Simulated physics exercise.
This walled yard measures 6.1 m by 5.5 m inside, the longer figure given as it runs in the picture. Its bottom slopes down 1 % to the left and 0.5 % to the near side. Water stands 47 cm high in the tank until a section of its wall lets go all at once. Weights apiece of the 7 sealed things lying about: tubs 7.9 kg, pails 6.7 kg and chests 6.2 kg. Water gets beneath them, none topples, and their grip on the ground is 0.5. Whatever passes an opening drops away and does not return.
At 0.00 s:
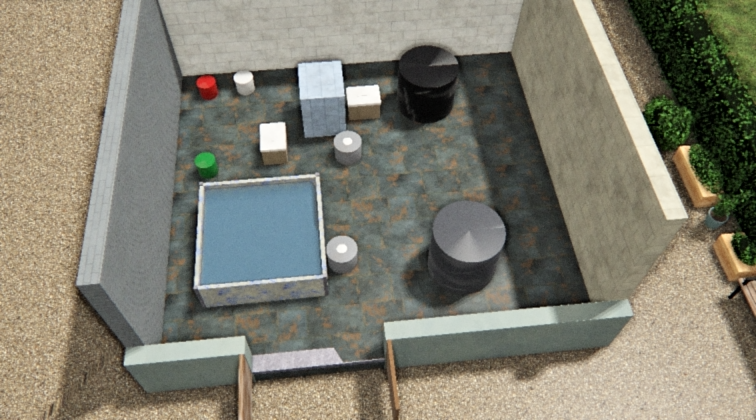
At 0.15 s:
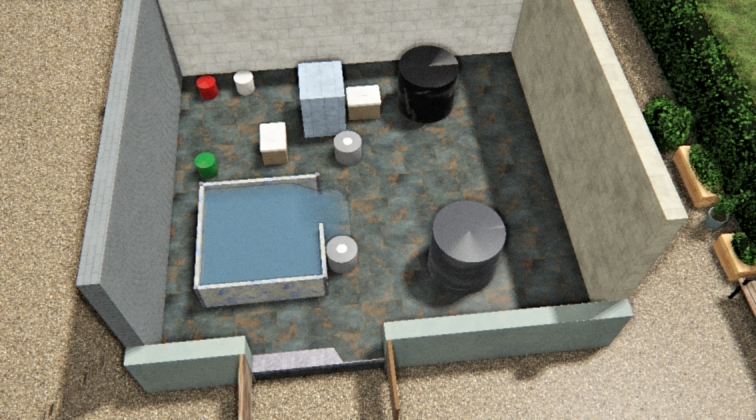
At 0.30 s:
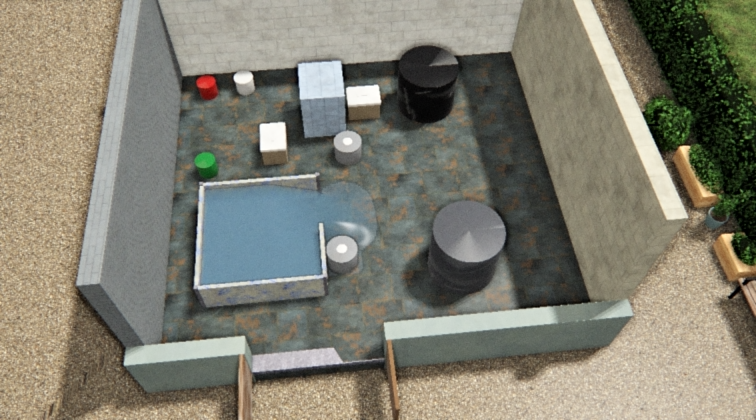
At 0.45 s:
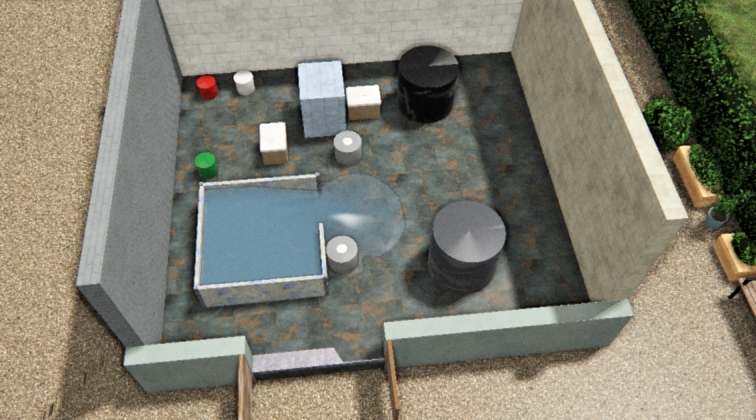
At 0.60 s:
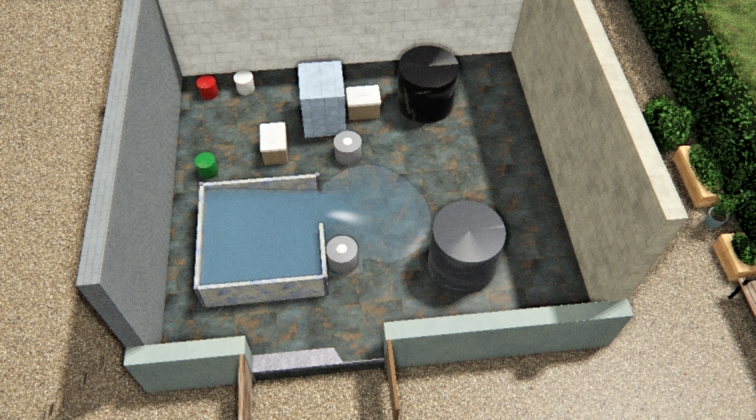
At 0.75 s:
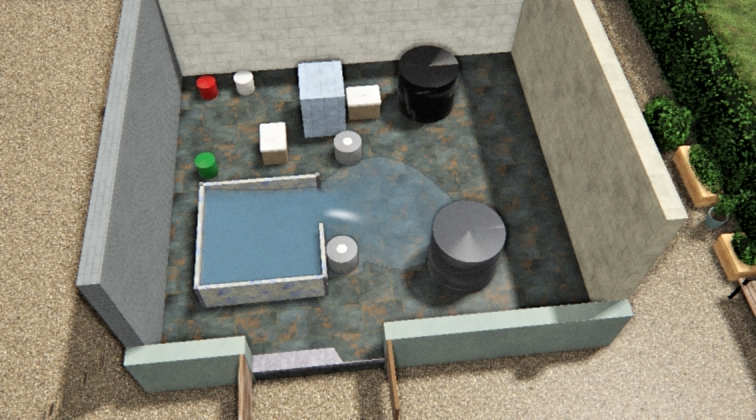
Water poured out through a gap in the right side of the square pool and spread in a widening sheet across the yard floor toward the dark round tank, while the pails and boxes stayed put.
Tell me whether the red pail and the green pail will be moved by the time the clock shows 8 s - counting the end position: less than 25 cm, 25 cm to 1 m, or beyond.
Red pail stays put, green pail holds its place.
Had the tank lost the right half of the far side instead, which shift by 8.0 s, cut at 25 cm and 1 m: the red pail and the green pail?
Then the red pail travels far, the green pail slides a little.
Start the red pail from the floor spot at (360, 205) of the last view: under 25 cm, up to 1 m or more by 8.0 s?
It ends far away.
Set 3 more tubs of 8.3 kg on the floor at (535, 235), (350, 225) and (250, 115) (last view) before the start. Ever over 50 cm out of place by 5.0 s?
In that order: Past it, past it, under.
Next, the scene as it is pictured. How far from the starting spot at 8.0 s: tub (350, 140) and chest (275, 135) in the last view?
In turn: 20 cm, 0 cm.
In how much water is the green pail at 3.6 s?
Roughly 0 cm.
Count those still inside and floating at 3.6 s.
I count 0.
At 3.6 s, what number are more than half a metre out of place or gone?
By then 0.
After 1.6 s the red pail is near (206, 82), 0.0 m from its start, aground; the green pail is near (205, 160), 0.0 m from its start, aground; 0 of 7 are out; 0 afloat.
After 3.6 s the red pail is near (206, 82), 0.0 m from its start, aground; the green pail is near (205, 160), 0.0 m from its start, aground; 0 of 7 are out; 0 afloat.
After 5.6 s the red pail is near (206, 82), 0.0 m from its start, aground; the green pail is near (205, 160), 0.0 m from its start, aground; 0 of 7 are out; 1 afloat.
After 8.0 s the red pail is near (206, 82), 0.0 m from its start, aground; the green pail is near (205, 160), 0.0 m from its start, aground; 0 of 7 are out; 1 afloat.
